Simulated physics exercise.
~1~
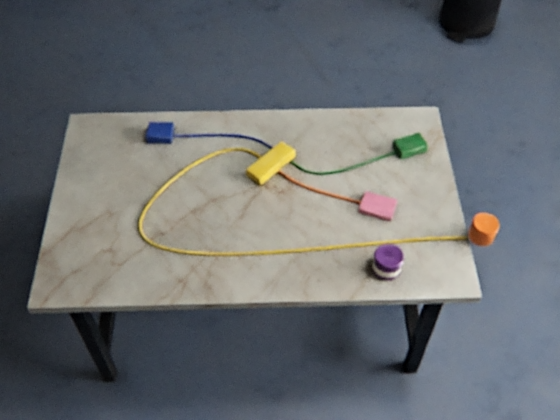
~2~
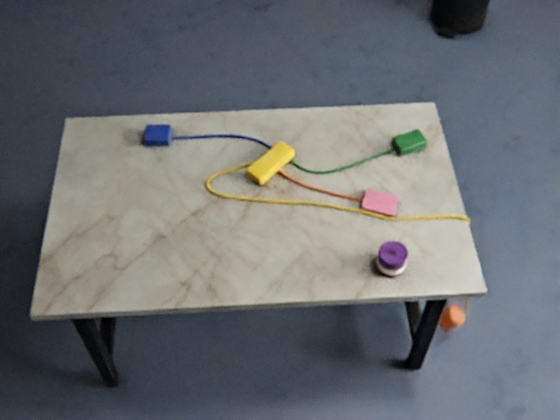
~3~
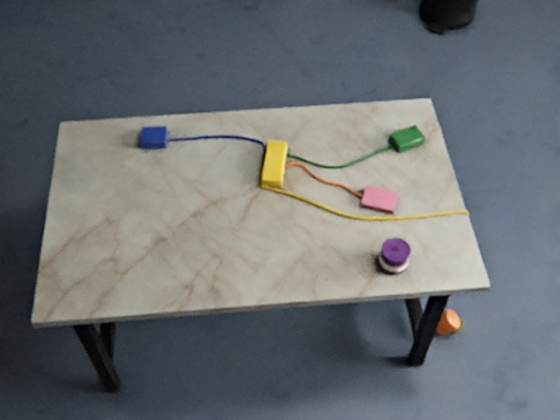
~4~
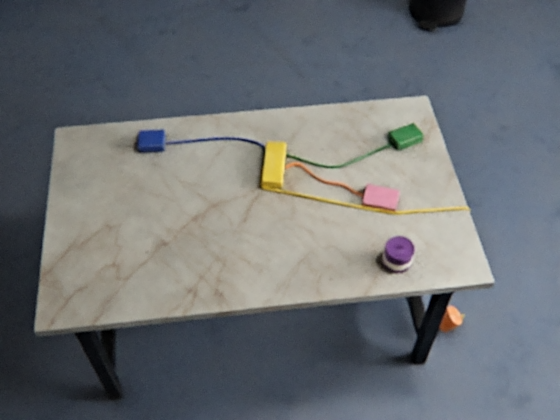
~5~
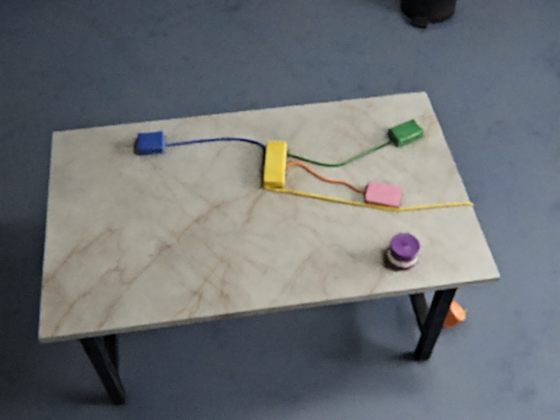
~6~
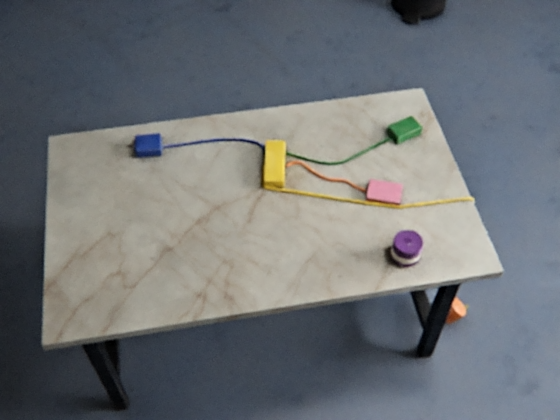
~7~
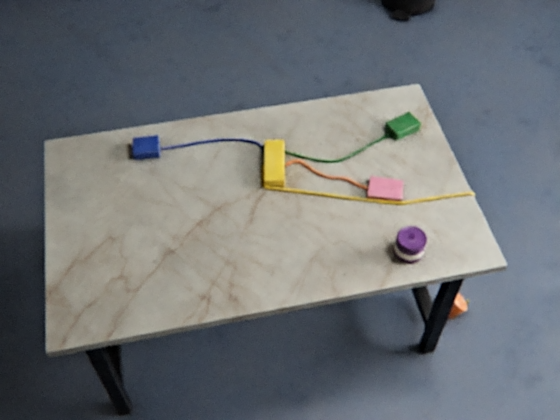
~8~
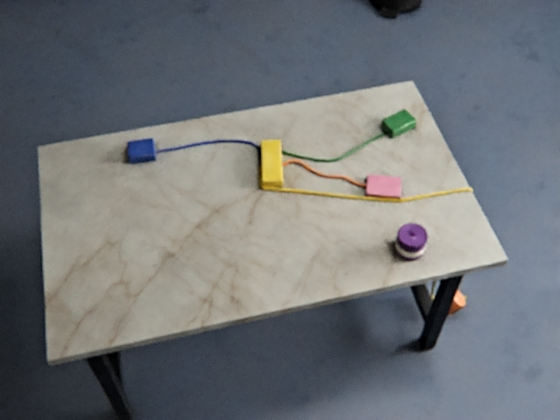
An orange speaker dropped off the right edge of a marbled table, dragging its yellow cable tighter and twisting the yellow power strip slightly, then lay on the floor while the blue, green, pink and purple items stayed put on top.
